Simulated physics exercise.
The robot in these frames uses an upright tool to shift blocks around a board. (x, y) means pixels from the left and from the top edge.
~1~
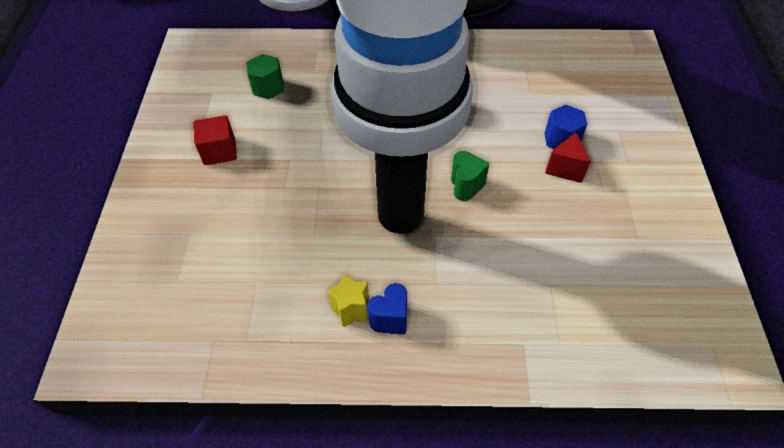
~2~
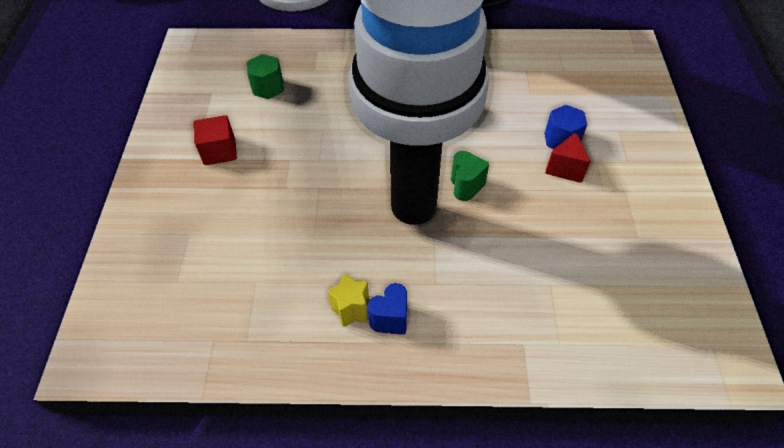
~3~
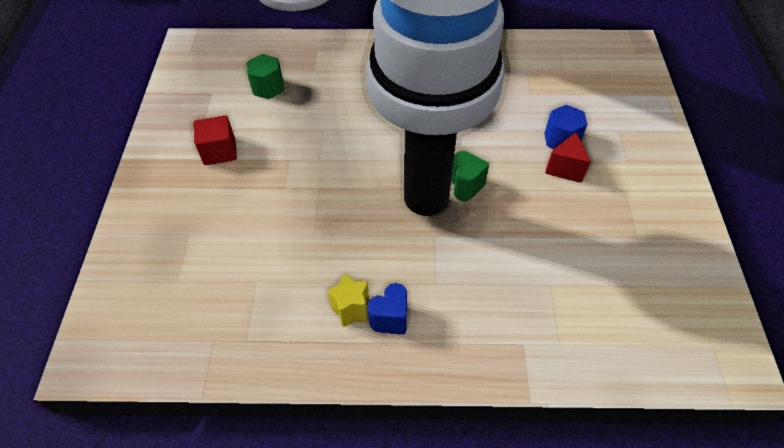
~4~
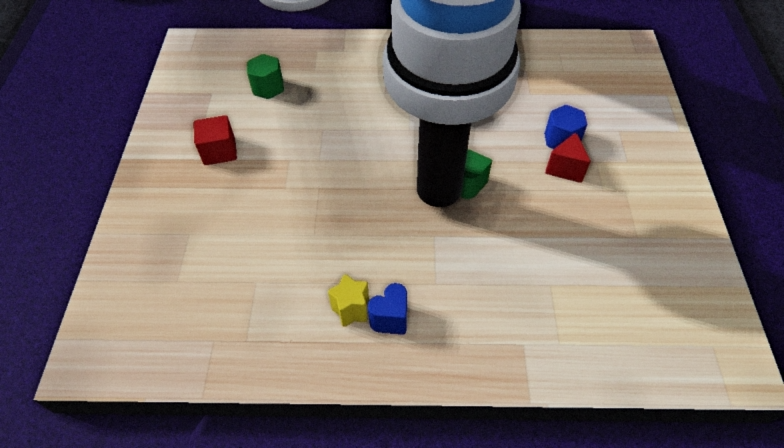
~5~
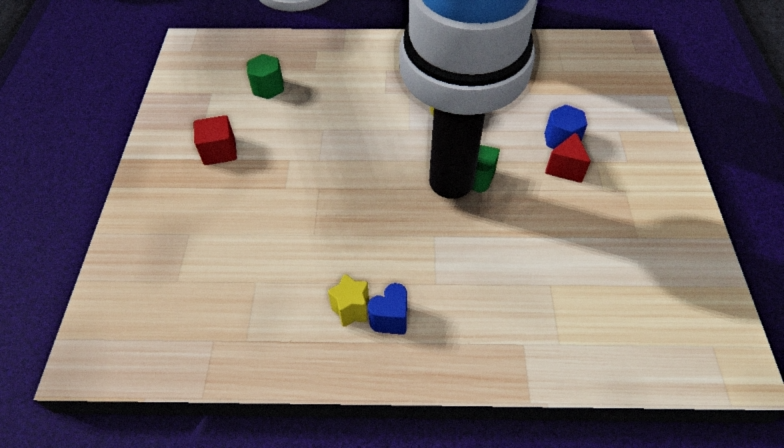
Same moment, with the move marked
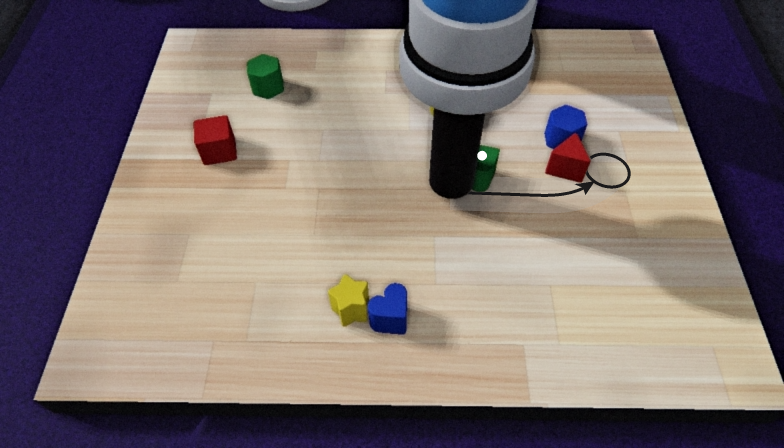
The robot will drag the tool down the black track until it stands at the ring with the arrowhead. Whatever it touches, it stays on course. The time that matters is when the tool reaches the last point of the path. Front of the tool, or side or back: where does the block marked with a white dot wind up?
The tool moves past it.
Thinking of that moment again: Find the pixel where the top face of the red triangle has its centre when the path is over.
Its top centre is at about (603, 124).
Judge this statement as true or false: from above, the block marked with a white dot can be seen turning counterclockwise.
Verdict: True.
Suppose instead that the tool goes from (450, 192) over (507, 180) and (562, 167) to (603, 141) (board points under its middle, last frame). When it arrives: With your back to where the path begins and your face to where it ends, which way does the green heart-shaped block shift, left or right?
The left.
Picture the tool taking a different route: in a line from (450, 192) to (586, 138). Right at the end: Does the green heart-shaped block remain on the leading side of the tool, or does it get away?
Ahead to the end.
Drawn move, from (450, 192) by way of (508, 194) and (565, 194) to (607, 170); the dot is on the green heart-shaped block.
The first path, step by step. One third of the way, tool (512, 184); green heart-shaped block (514, 146), turned 60° anticlockwise.
Two thirds of the way, tool (571, 183); green heart-shaped block (515, 146), turned 70° anticlockwise; red triangle (576, 146).
At the end, tool (612, 160); green heart-shaped block (515, 146), turned 70° anticlockwise; blue hexagon still; red triangle (603, 124), turned 40° anticlockwise.
